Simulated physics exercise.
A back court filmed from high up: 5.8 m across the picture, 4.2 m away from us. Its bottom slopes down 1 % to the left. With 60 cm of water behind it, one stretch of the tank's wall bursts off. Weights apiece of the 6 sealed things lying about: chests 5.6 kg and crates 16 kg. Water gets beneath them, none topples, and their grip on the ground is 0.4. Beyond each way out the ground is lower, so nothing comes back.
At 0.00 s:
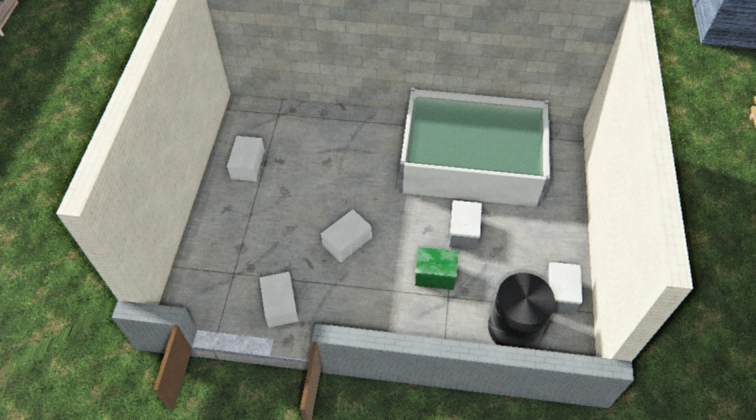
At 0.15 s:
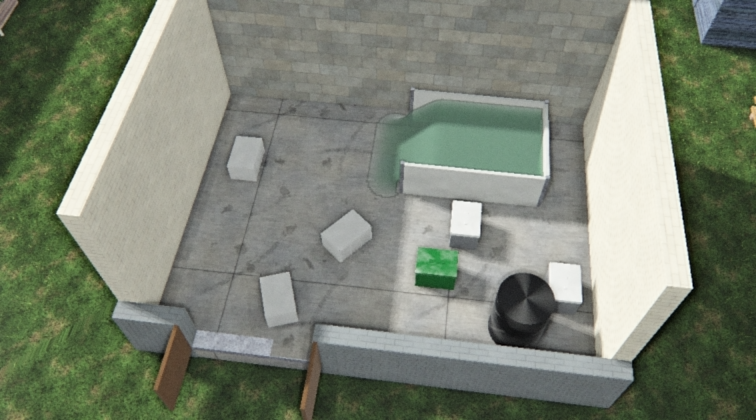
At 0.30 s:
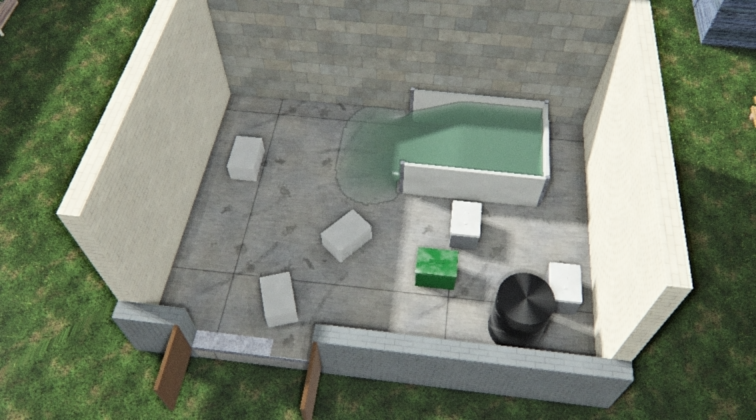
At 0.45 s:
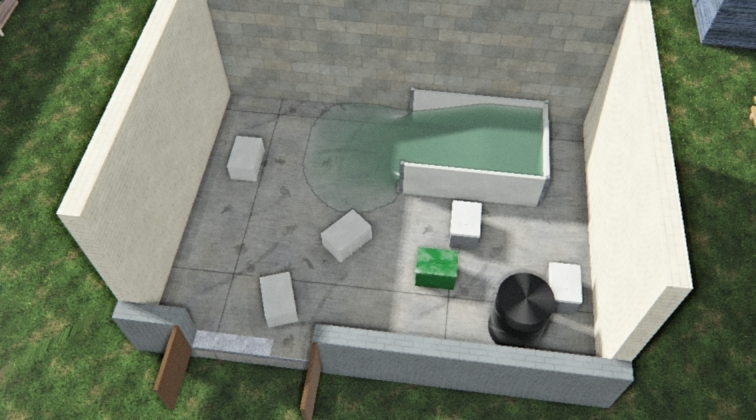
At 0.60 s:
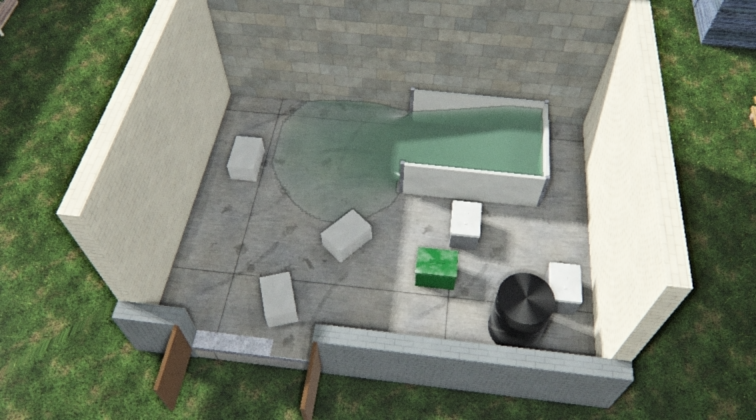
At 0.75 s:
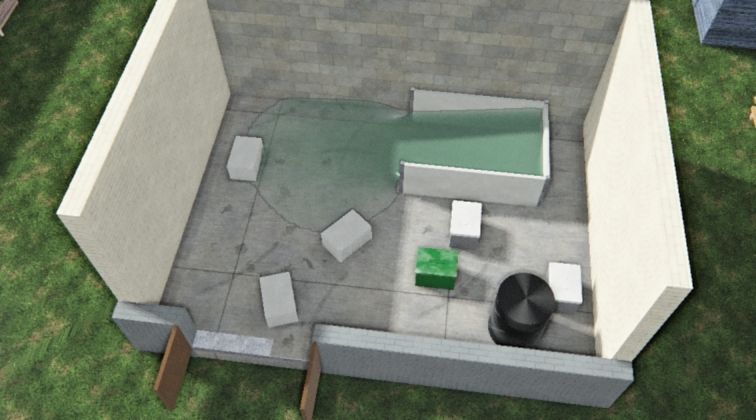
Green water pours from the tank's open left side and spreads across the grey floor.
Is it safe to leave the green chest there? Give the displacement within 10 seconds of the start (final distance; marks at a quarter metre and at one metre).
Green chest is nudged along.
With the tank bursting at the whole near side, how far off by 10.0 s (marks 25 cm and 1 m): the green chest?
In that case the green chest ends far away.
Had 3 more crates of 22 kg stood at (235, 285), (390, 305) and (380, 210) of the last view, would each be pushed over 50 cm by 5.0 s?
In that order: Past it, under, short of it.
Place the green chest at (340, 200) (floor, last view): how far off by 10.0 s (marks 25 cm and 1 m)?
It ends far away.
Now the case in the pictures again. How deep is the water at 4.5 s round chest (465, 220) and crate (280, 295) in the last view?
About 0 and 5 cm.
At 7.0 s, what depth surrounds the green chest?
About 3 cm.
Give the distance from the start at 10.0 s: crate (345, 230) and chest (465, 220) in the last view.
In turn: 0 cm, 10 cm.
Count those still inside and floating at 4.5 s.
At that moment 1.
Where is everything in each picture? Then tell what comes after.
In the first picture, the green chest at (437, 262), on the bottom; 2.8 m2 under water; 0 of 6 have shifted.
In the second picture, the green chest at (437, 262) rests on the ground; water covers 3.5 m2; 0 of 6 have shifted.
In the third picture, the green chest at (437, 262) rests on the ground; water covers 4.4 m2; 0 of 6 have shifted.
In the fourth picture, the green chest at (437, 262) rests on the ground; water covers 5.6 m2; 0 of 6 have shifted.
In the fifth picture, the green chest at (437, 262) rests on the ground; 6.8 m2 under water; 0 of 6 have shifted.
In the sixth picture, the green chest at (437, 262), on the bottom; 7.9 m2 under water; 0 of 6 have shifted.
After 2.0 s the green chest is near (437, 262), 0.0 m from its start, aground; 0 of 6 are out; 1 afloat.
After 4.5 s the green chest is near (437, 262), 0.0 m from its start, aground; 0 of 6 are out; 1 afloat.
After 7.0 s the green chest is near (456, 247), 0.3 m from its start, afloat; 1 of 6 are out; 1 afloat.
After 10.0 s the green chest is near (447, 239), 0.4 m from its start, afloat; 1 of 6 are out; 2 afloat.
